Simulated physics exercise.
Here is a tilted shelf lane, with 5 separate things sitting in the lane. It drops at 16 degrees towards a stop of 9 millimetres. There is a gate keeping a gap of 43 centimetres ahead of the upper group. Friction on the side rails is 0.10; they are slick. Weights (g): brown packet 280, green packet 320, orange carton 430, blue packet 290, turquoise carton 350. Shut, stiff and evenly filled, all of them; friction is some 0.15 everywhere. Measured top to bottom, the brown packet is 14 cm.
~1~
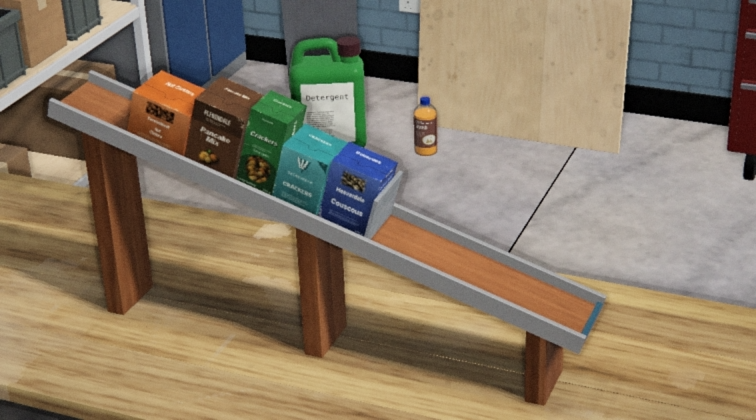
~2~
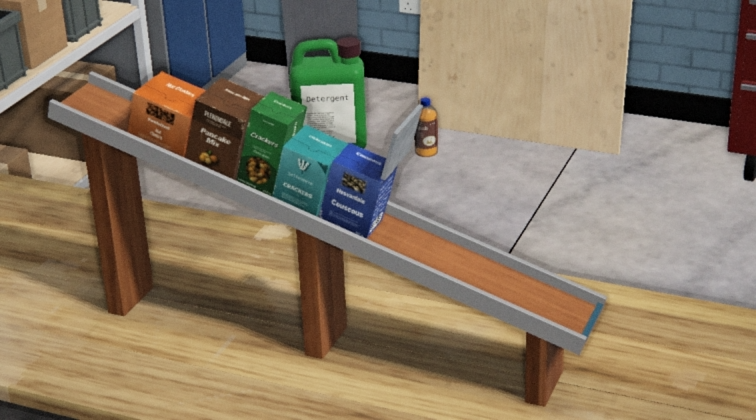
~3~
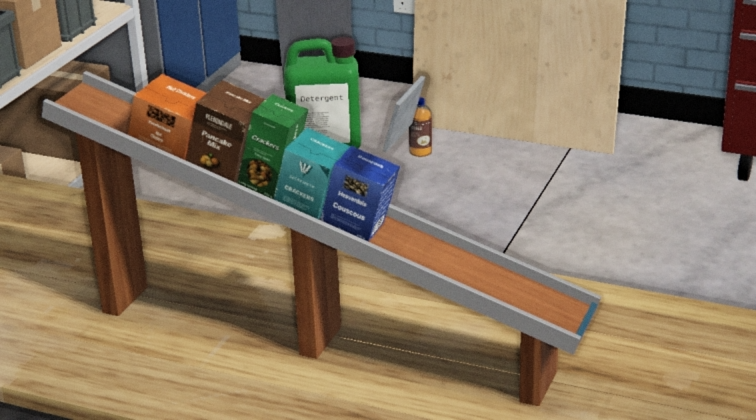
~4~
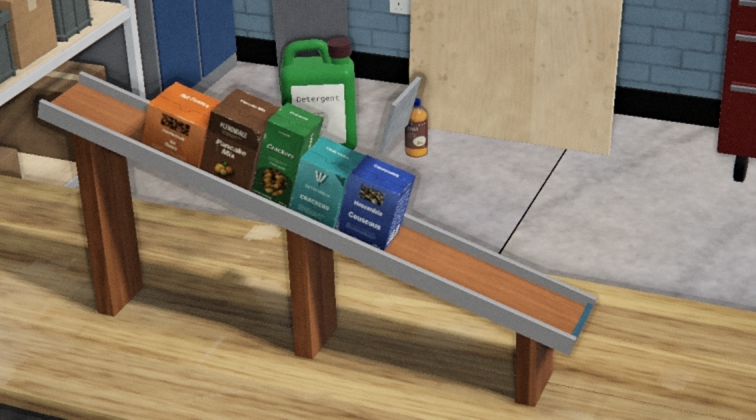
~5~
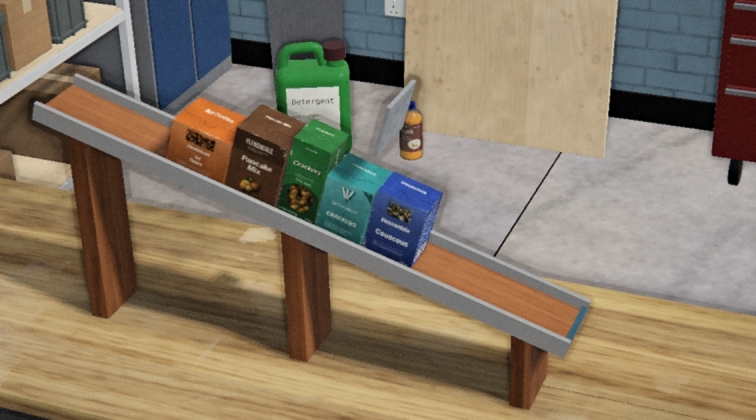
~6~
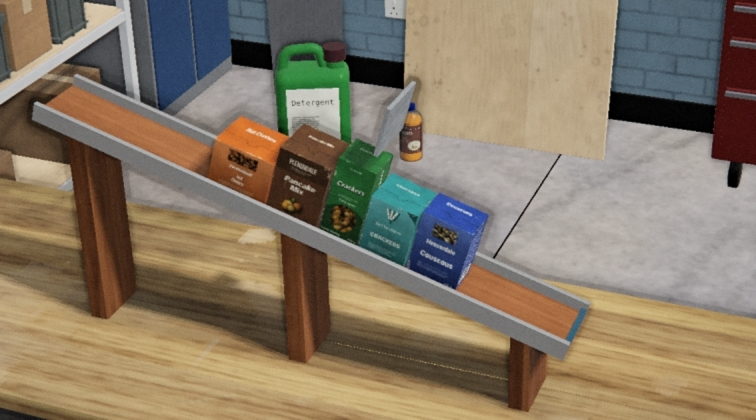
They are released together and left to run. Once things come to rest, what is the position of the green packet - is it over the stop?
Still in the lane.
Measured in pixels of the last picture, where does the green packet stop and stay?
Roughly at pixel (463, 243).
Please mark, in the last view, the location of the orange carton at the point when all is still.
Close to pixel (357, 208) in the final view.
Then, 0.10 s after the last picture, leader 13 cm from the stop; green packet near (395, 210).
Then, 0.20 s after the last picture, leader 4 cm from the stop; green packet near (441, 230).
At rest, all 5 in the lane. In the last view, green packet near (463, 243).
